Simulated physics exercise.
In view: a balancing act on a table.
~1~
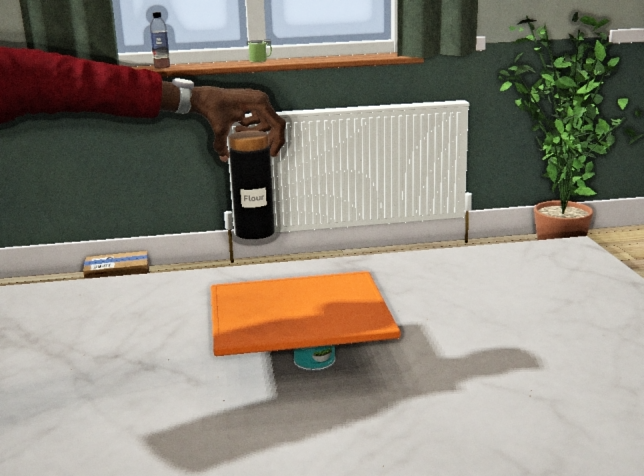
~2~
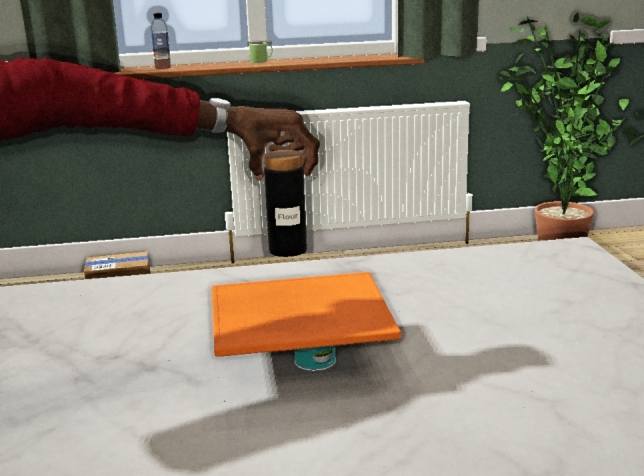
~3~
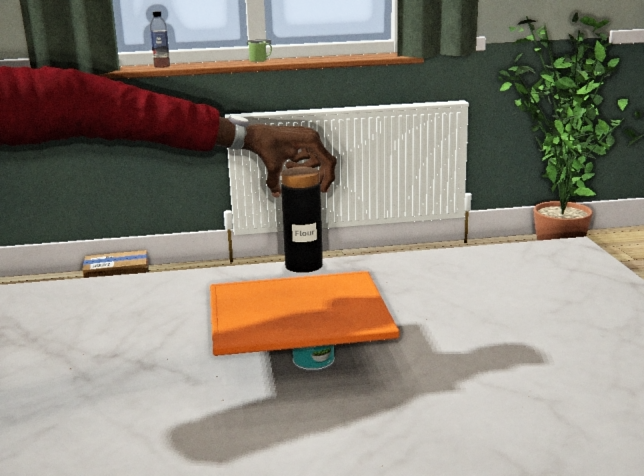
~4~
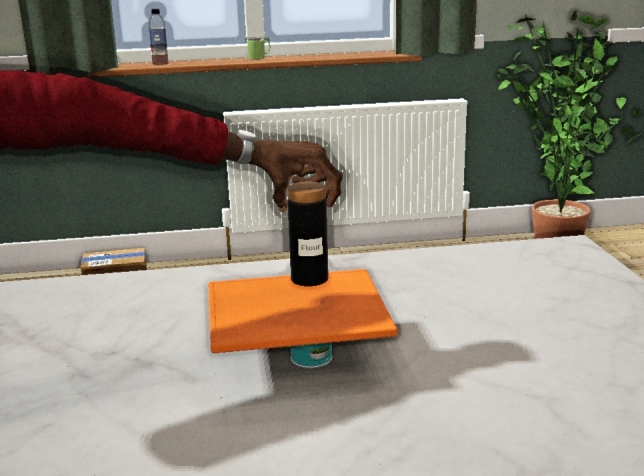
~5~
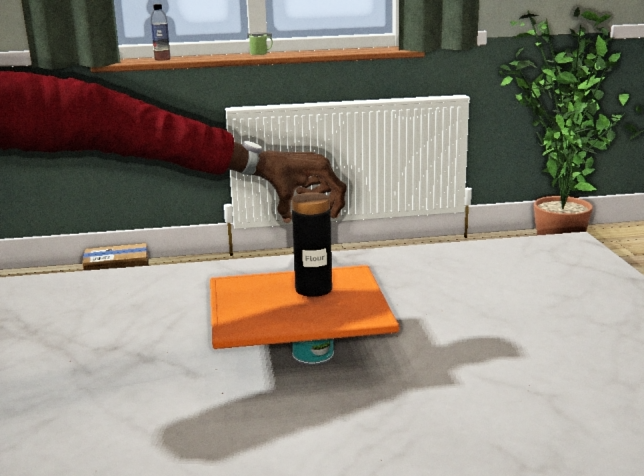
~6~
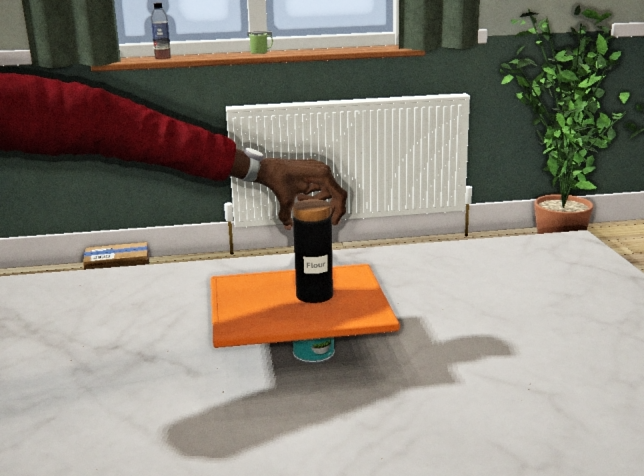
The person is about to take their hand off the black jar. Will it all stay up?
Outcome: The stack keeps its balance.
Then, 0.50 s later than the last frame, all is still.
Then, 1.30 s later than the last frame, black jar resting near (313, 252).
When it is over, all 3 as before. End places, in pixels of the last picture, black jar near (313, 252). The stack holds.
